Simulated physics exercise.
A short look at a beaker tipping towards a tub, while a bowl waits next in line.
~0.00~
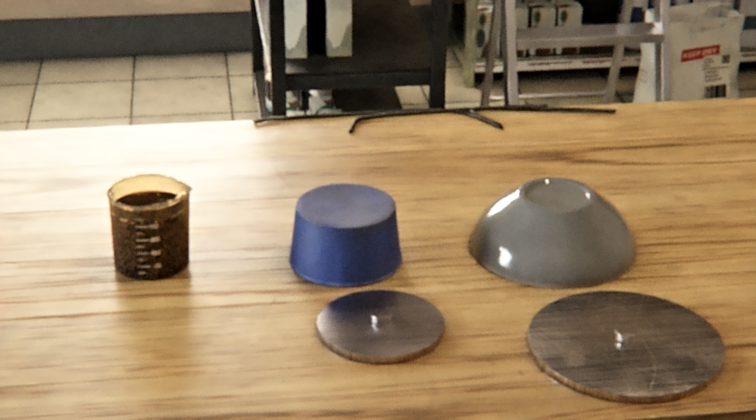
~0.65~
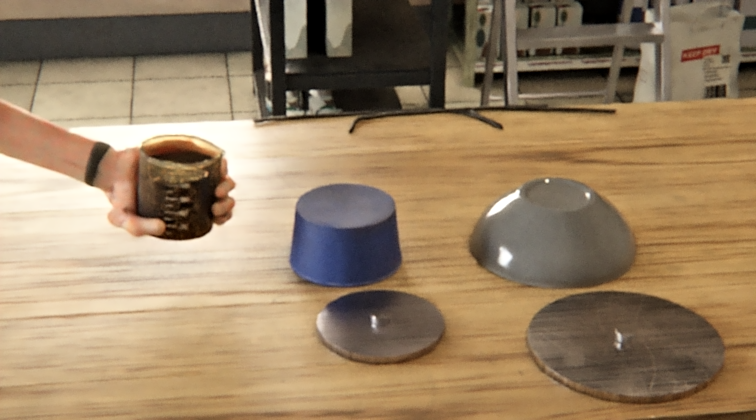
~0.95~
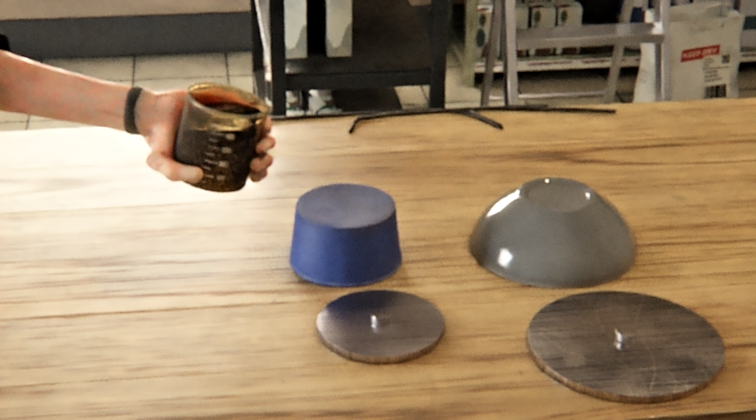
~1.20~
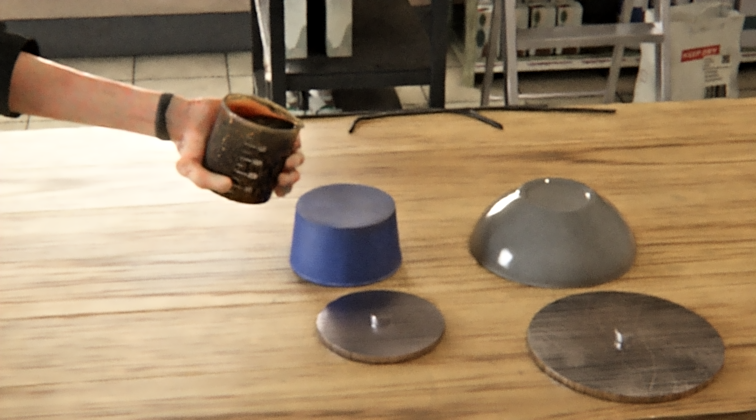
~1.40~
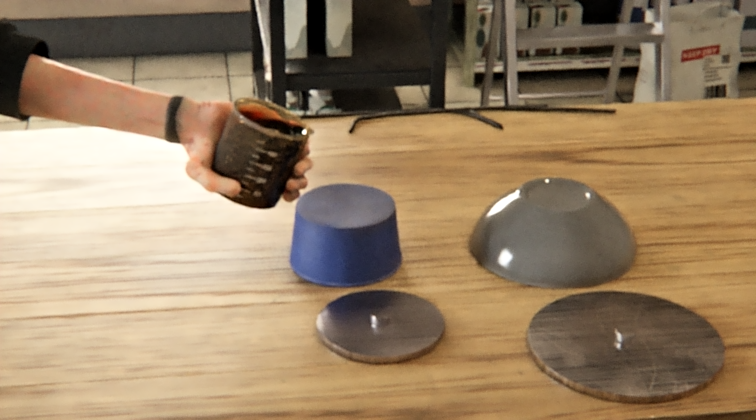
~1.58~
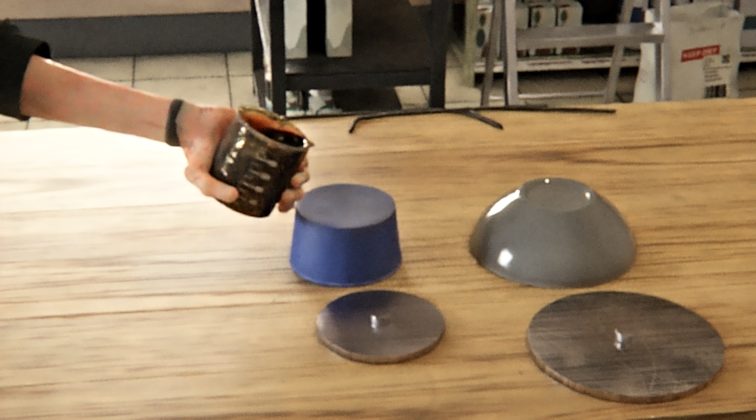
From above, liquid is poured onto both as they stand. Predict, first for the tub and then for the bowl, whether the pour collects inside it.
As I see it, the tub gets no share, the bowl gets no share.
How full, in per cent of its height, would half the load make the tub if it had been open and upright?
Going by my count, 25 in a hundred.
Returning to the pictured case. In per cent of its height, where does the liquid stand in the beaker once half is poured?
I'd put the level around 40 percent of the height.
After 2.3 s, it runs off the upturned base of the tub.
After 3.2 s, it runs off the upturned base of the bowl.
After 4.6 s, the tub is empty, in a puddle; the bowl is empty, in a puddle.
